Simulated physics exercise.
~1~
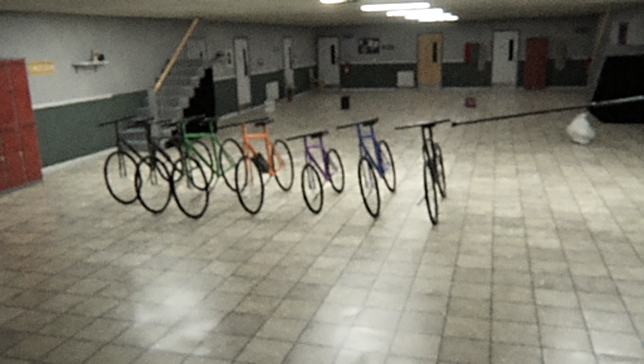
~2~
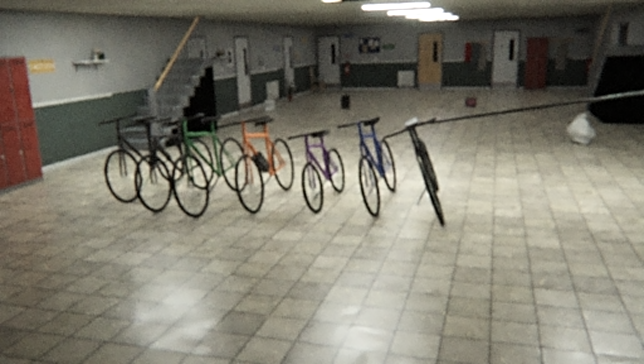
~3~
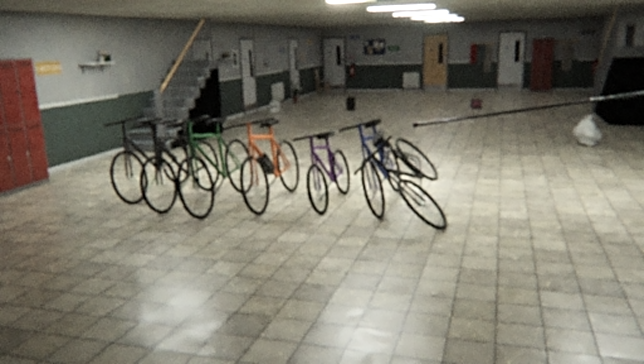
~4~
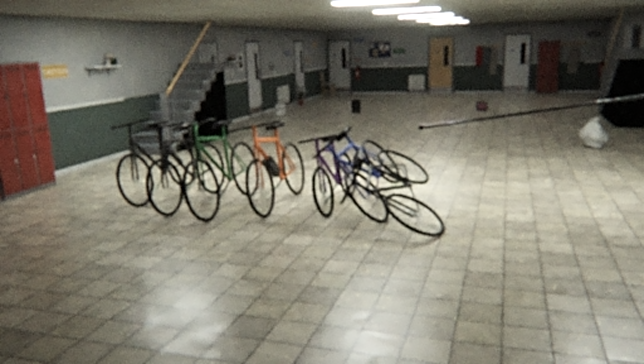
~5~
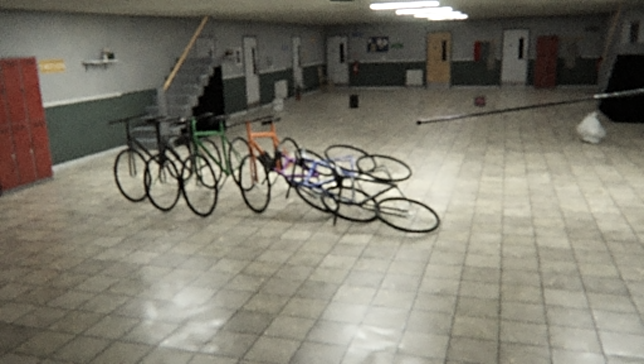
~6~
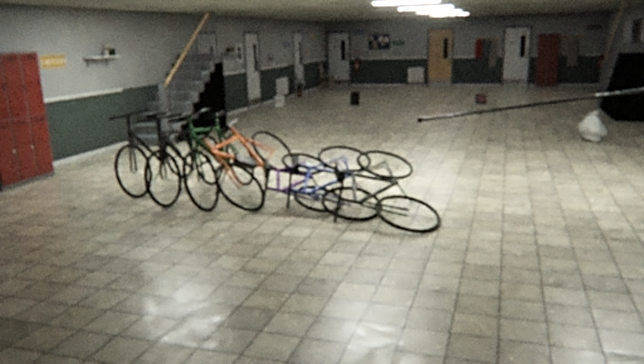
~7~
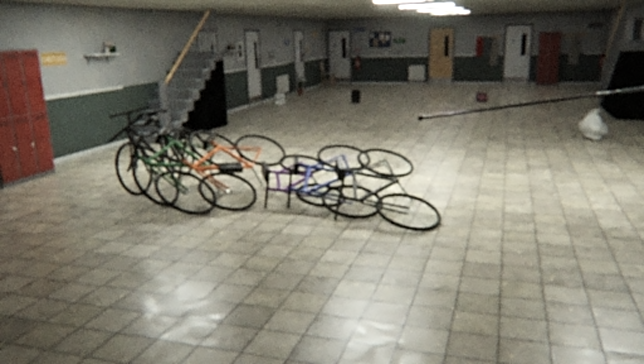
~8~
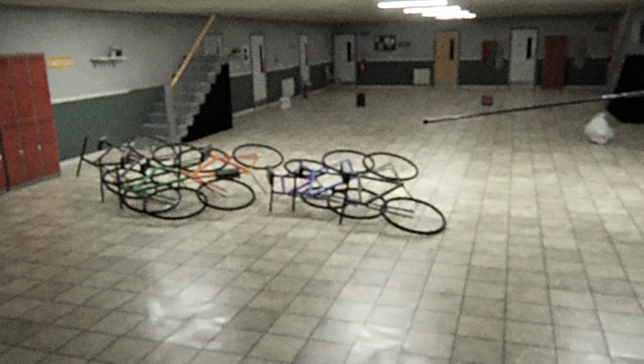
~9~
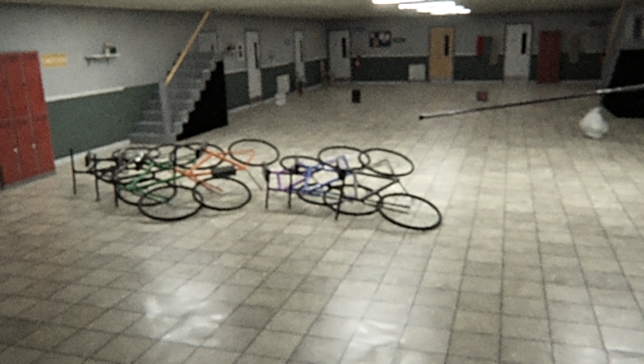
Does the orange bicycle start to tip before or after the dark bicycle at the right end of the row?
The orange bicycle starts to tip after the dark one at the right end. The dark bicycle leans as the pole pushes it, while the orange one is still upright on its stand.
